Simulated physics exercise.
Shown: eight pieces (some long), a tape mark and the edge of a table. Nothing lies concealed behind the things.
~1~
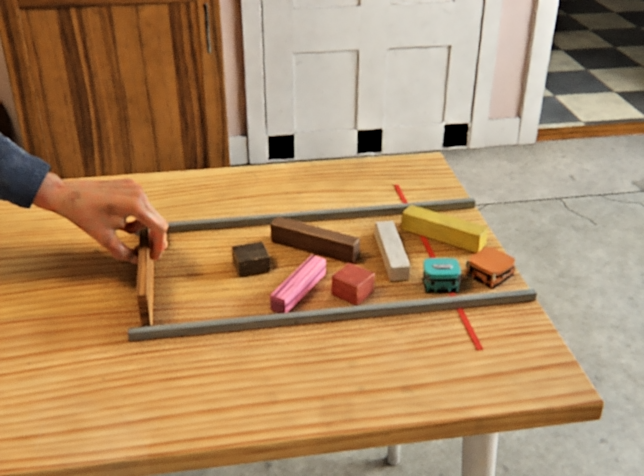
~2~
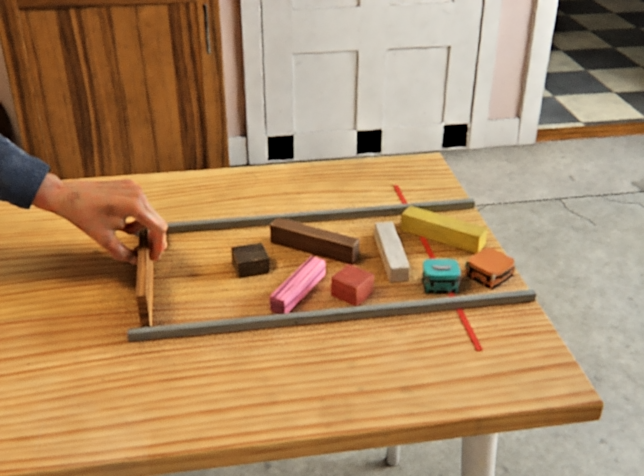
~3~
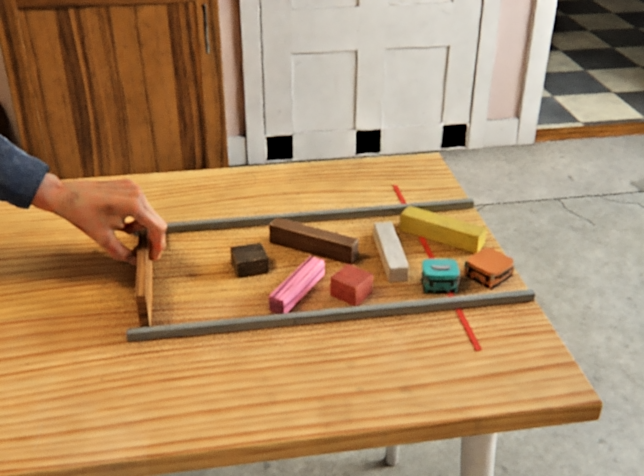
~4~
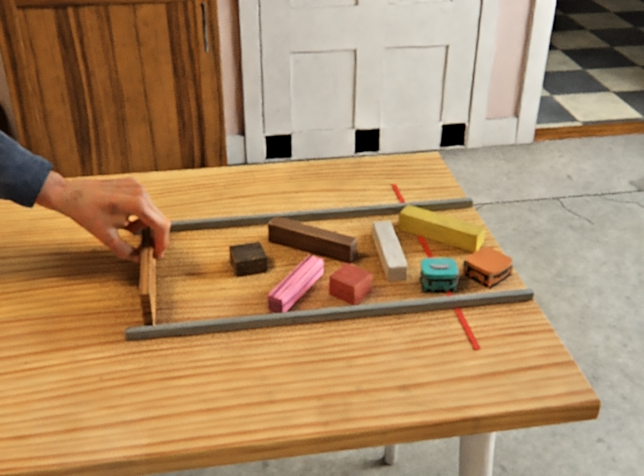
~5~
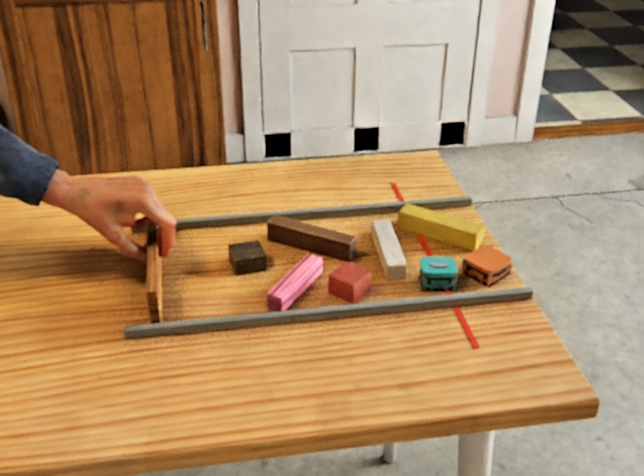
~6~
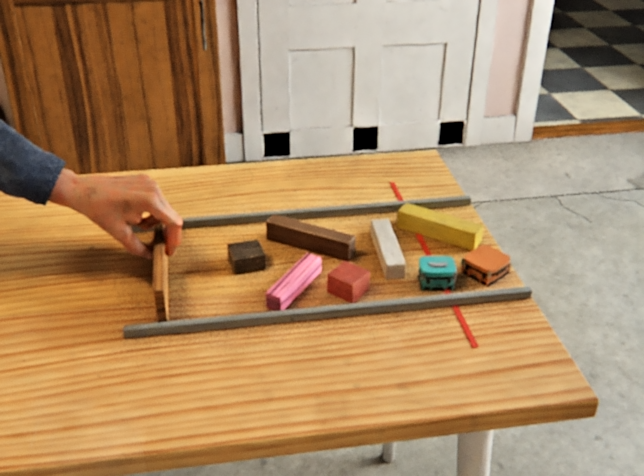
The video shows a hand holding a small wooden board upright between two grey rails on a table, then sliding it slightly right toward several coloured blocks and two small cases, which stay still near a red tape line.
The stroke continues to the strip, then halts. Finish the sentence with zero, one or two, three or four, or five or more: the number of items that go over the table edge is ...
The number of items that go over the table edge is one or two.
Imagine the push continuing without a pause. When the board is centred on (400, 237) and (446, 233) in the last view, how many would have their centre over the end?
Past the end counts: 0 / 4.
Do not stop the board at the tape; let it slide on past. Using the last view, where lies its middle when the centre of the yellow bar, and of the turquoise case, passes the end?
Roughly at (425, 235) and roughly at (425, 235).
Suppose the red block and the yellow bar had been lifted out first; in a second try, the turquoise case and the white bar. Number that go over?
Try one: 0; try two: 0.
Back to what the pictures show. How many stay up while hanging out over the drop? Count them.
The number overhanging is 3.
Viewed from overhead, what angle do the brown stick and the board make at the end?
Roughly 30 degrees.
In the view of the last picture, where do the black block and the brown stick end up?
Black block: About (441, 241); brown stick: About (446, 221).
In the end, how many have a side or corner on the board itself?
3.
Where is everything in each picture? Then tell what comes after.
Orange case (491, 268); yellow bar (444, 228); turquoise case (441, 276); board (146, 262); tape (432, 254), in the first picture.
Yellow bar (443, 229); board (146, 262), in the second picture.
Turquoise case (440, 277); red block (351, 285), in the third picture.
Orange case (488, 267); white bar (389, 250), in the fourth picture.
Yellow bar (440, 227); pink stick (295, 283), in the fifth picture.
Orange case (486, 265); yellow bar (439, 226); turquoise case (437, 274); board (161, 257); tape (427, 252), in the sixth picture.
A little later, none off yet; orange case at rest near (486, 265); yellow bar at rest near (439, 226); turquoise case at rest near (437, 274).
Next, none off yet; orange case at rest near (486, 265); yellow bar at rest near (439, 226); turquoise case at rest near (438, 274).
Later still, none off yet; orange case shifted a little near (500, 262); yellow bar shifted a little near (450, 221); turquoise case shifted about its own width near (486, 275).
When it is over, the number that fall off is one or two; down, orange case.
